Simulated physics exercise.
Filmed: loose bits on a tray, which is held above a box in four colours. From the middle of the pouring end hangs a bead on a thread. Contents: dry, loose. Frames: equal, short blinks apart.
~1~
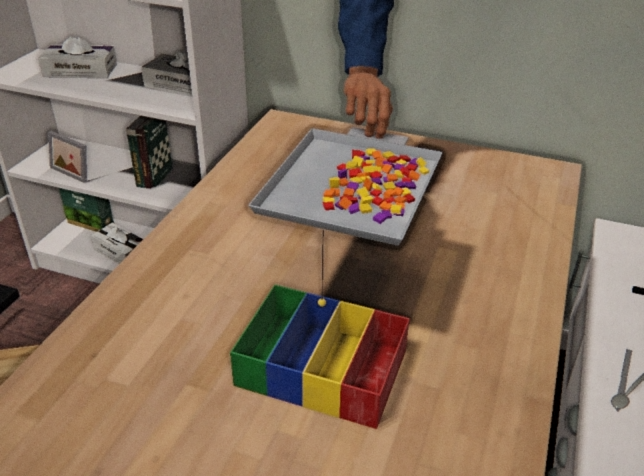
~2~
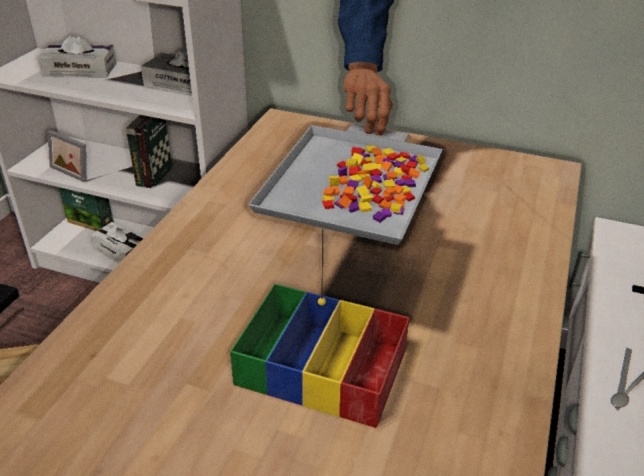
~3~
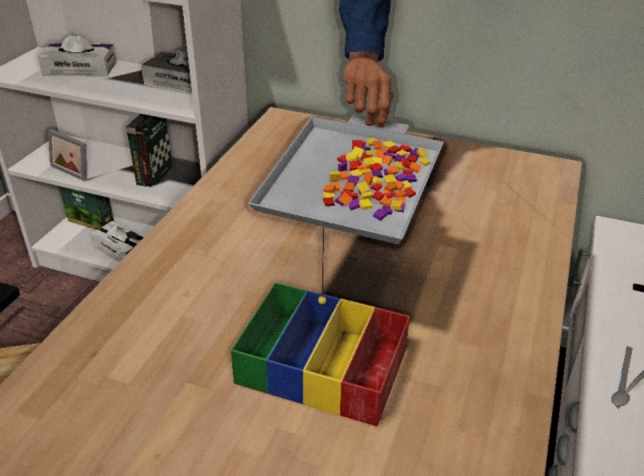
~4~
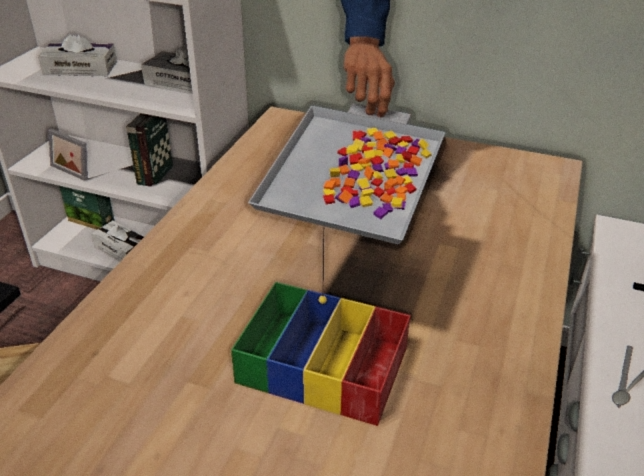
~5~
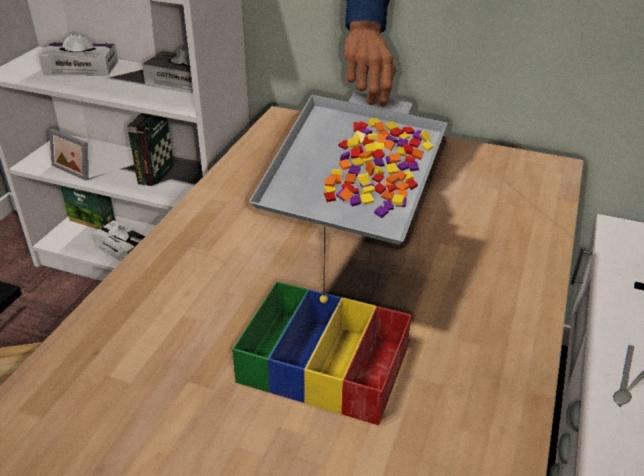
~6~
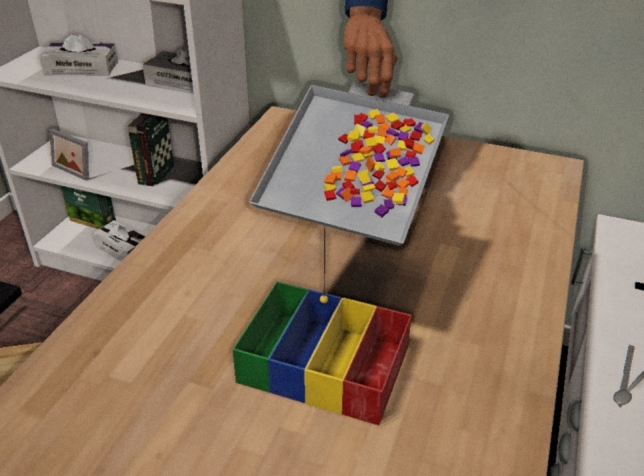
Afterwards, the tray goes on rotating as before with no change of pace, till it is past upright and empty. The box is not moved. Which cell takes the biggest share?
The red cell.
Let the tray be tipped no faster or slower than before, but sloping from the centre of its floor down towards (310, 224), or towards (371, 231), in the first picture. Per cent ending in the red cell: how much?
I'd expect around 10 in a hundred first and around 70 in a hundred second.
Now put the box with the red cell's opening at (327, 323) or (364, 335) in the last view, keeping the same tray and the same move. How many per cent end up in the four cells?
Roughly 20 %, then roughly 70 %.
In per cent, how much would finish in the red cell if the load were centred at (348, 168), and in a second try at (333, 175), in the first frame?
First about 30, then 30 per cent.
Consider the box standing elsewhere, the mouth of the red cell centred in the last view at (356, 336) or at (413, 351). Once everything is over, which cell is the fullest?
In order of the tries: The red one and that yellow cell.
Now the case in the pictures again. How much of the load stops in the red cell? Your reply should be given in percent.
I'd put that share near 50 per cent.
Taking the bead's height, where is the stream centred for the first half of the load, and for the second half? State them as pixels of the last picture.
About (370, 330) to begin with, then about (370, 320).
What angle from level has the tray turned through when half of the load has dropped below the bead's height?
It has tipped about 90 degrees.
Just after the last frame, tray tipped steeply; roughly two thirds on the tray; just a few in the red cell; just a few in the yellow cell; roughly a quarter falling or outside the box.
A moment on, tray tipped past a quarter turn; just a few on the tray; roughly half in the red cell; roughly a quarter in the yellow cell; about a tenth in the blue cell; about a tenth falling or outside the box.
Further on, tray tipped past a quarter turn; roughly half in the red cell; roughly a third in the yellow cell; about a tenth in the blue cell; just a few in the green cell; just a few falling or outside the box.
When it is over, tray tipped past a quarter turn; roughly half in the red cell; roughly a third in the yellow cell; about a tenth in the blue cell; just a few in the green cell; just a few outside the box.
